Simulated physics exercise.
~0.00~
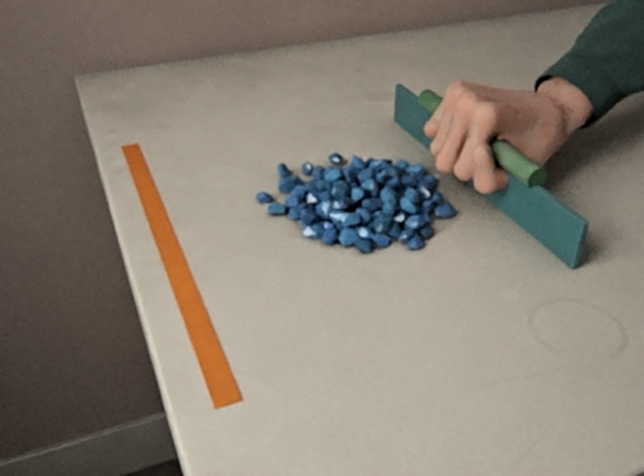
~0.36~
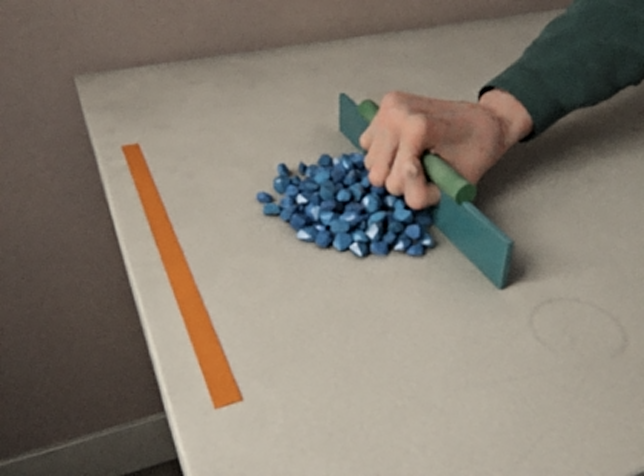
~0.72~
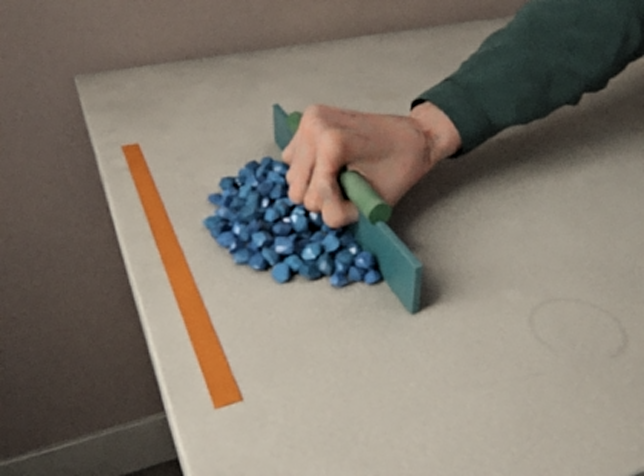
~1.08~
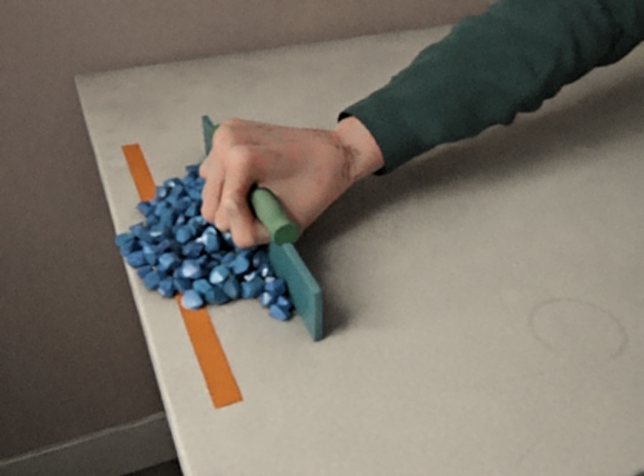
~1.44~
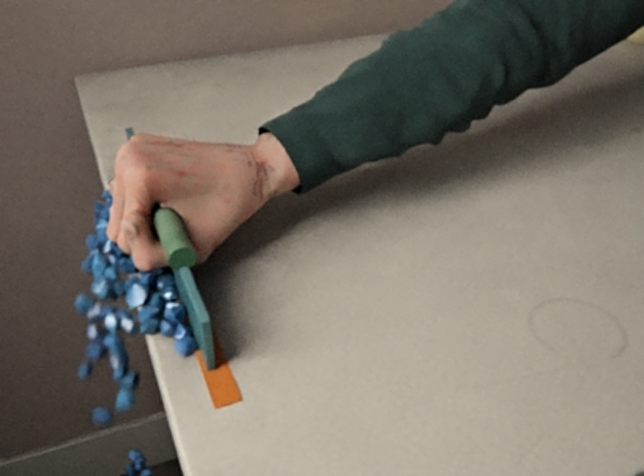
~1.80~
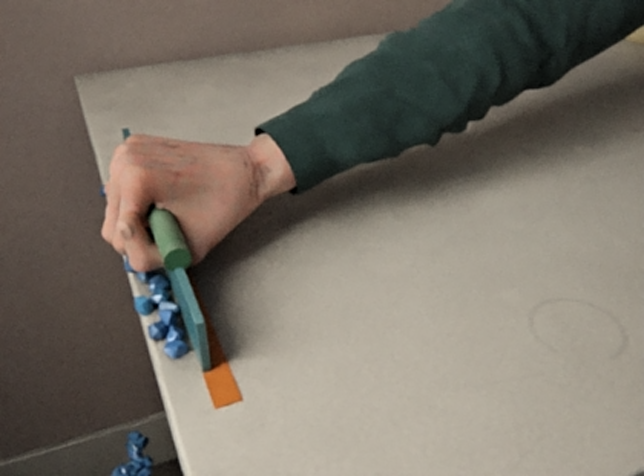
Hand with a green-handled scraper pushing blue pebbles left across a table, stopping at orange tape as most spill off the edge.
